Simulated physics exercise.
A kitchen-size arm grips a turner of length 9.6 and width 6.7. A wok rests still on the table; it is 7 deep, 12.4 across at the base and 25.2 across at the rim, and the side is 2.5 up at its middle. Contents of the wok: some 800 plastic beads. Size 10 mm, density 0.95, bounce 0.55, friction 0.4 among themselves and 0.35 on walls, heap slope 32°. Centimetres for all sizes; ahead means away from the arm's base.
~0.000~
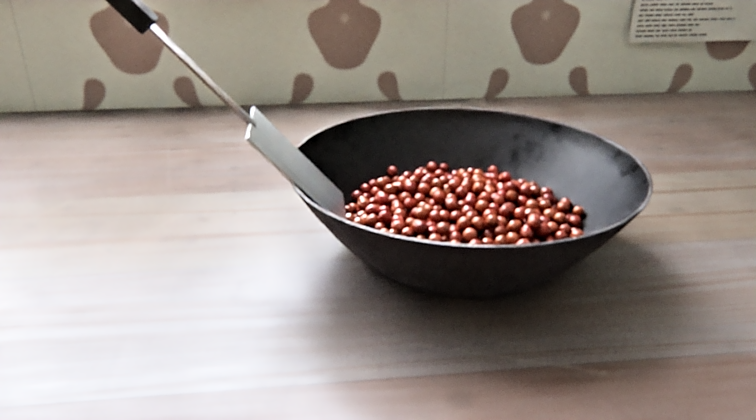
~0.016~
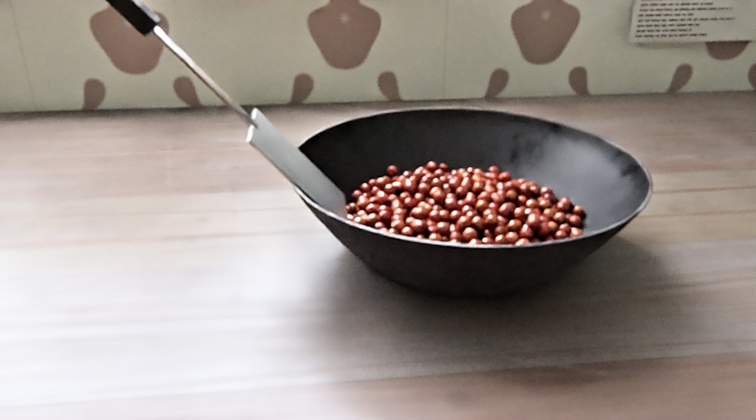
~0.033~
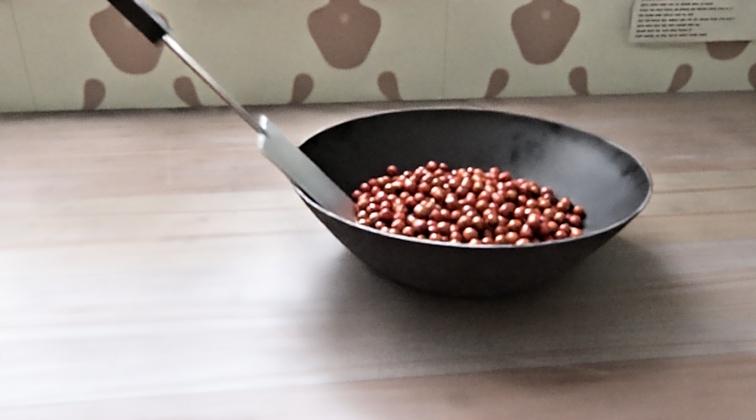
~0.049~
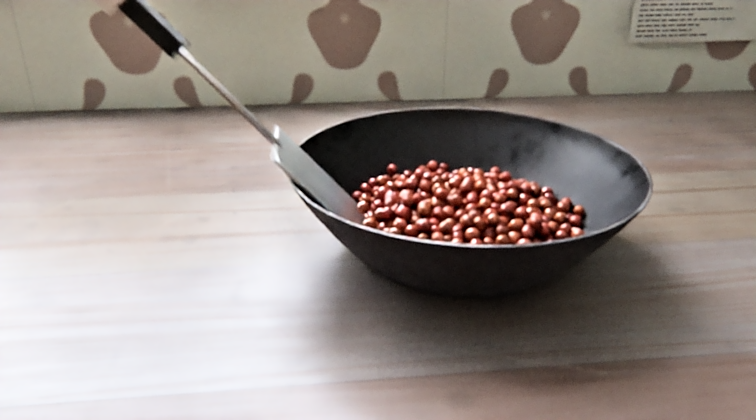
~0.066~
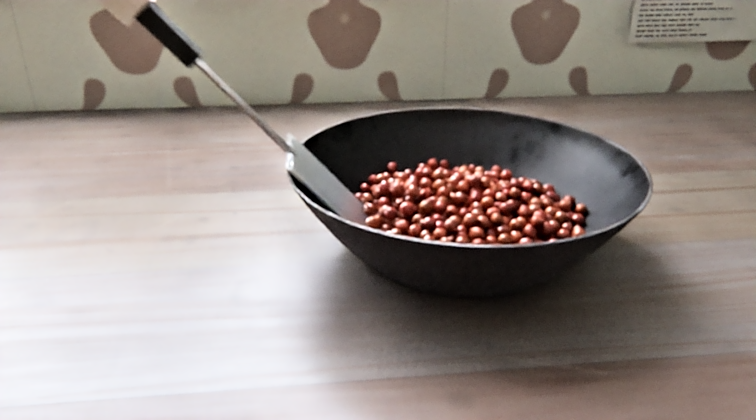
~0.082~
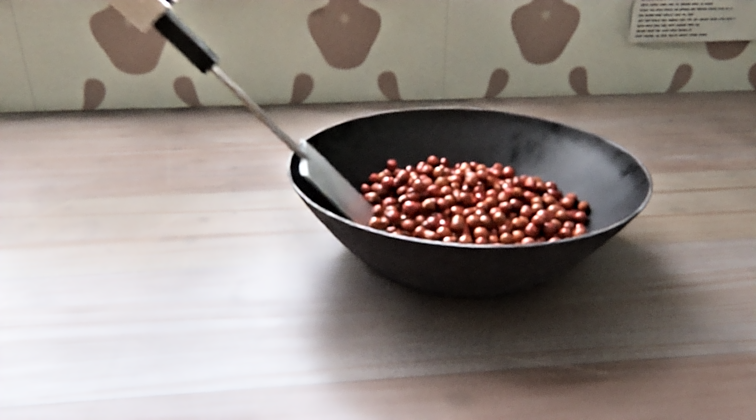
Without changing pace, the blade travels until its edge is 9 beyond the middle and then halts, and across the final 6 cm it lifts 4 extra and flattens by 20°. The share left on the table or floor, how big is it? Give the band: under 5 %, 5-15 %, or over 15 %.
Band: Over 15 %.
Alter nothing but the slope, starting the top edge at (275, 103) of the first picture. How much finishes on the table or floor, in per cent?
Roughly 20 percent ends on the table or floor.
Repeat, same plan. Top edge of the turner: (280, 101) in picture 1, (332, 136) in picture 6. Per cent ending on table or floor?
Some 25 per cent.
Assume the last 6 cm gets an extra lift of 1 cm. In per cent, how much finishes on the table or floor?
10 %.
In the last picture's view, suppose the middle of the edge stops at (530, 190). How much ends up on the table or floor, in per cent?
About 0 per cent.
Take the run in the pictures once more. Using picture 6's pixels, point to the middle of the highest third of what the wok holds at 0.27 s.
It is centred close to (542, 179).
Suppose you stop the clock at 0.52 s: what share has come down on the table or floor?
That would be near 10 per cent, give or take.
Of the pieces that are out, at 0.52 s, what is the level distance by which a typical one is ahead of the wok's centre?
16 cm.
By 0.18 s, sloping 49°, highest piece 8 above the table; 804 in the wok.
By 0.27 s, sloping 42°, highest piece 8 above the table; 803 in the wok, 1 on the blade or in flight.
By 0.52 s, sloping 29°, highest piece 10 above the table; 619 in the wok, 74 on the table or floor, 111 on the blade or in flight.
By 1.57 s, sloping 29°, highest piece 6 above the table; 617 in the wok, 187 on the table or floor.
Final count, 617 in the wok, 187 on the table or floor. That is 23 % on the table or floor.
